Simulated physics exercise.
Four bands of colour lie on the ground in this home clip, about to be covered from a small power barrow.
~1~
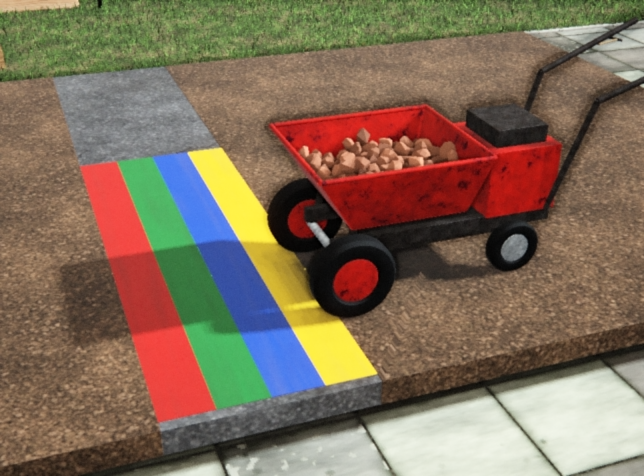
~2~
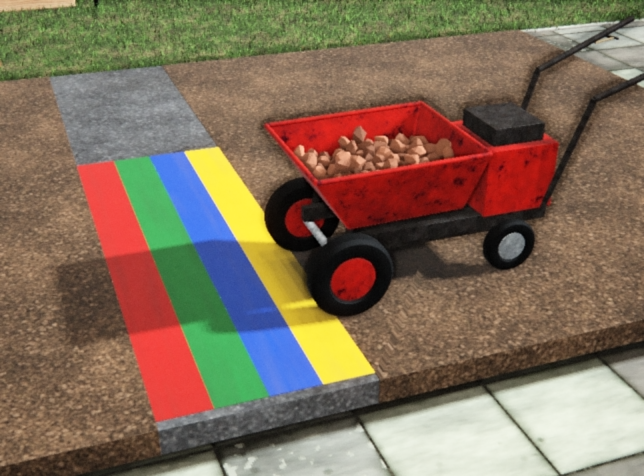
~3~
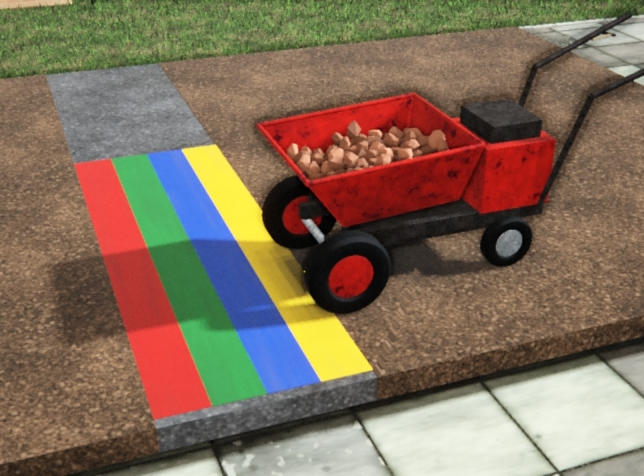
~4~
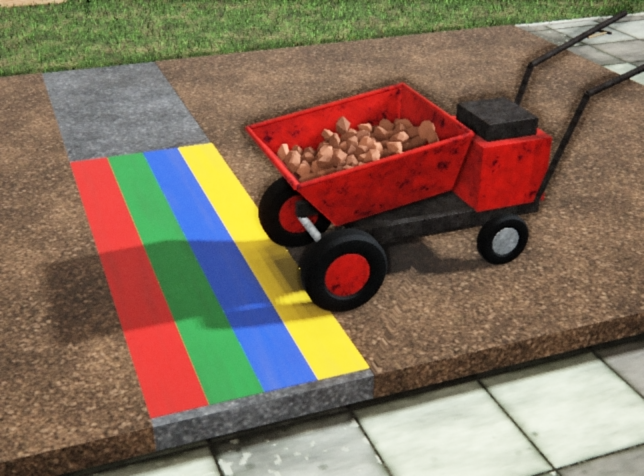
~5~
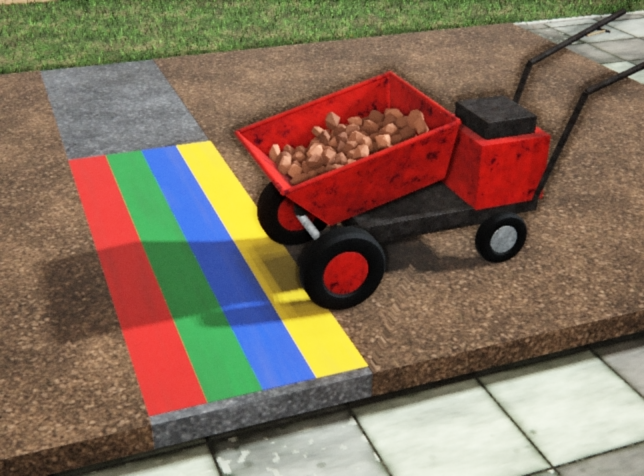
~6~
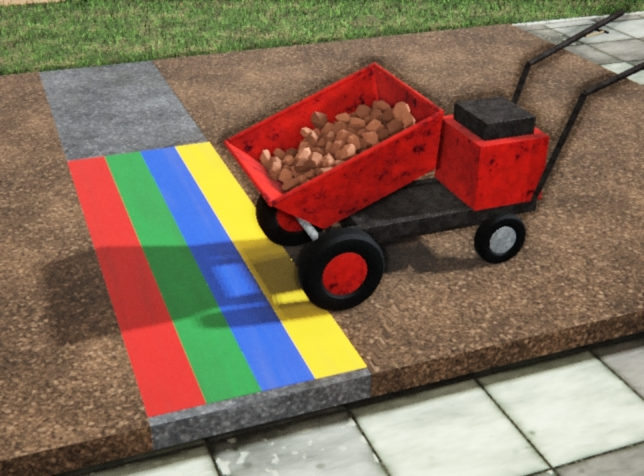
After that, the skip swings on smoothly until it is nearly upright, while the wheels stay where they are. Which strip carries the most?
The green strip.
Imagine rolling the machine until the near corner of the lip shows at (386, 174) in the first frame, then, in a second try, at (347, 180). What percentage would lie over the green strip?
You'd see around 20 per cent the first time and around 30 per cent the second.
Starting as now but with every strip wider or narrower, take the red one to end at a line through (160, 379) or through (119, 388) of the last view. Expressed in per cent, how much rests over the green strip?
Near 30 % and 40 %.
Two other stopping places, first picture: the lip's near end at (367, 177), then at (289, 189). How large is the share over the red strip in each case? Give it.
10 and 40 percent, in that order.
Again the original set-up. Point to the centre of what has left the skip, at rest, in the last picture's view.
Last view, centre at rest - approx. (174, 294).
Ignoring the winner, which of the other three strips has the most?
The strip in second place is red.
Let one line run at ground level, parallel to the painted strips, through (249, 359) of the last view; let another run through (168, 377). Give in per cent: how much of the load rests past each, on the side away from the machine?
About 80 percent, then about 20 percent.
Just after the last frame, skip tipped steeply; every one in the skip.
A moment on, skip tipped right over; almost all in the skip; about a tenth over the green strip; just a few over the red strip.
Further on, skip tipped right over; roughly a third in the skip; just a few over the blue strip; roughly a third over the green strip; roughly a quarter over the red strip; about a tenth off the paint.
When it is over, skip tipped right over; roughly a quarter in the skip; not one over the yellow strip; about a tenth over the blue strip; roughly half over the green strip; roughly a quarter over the red strip; about a tenth off the paint.
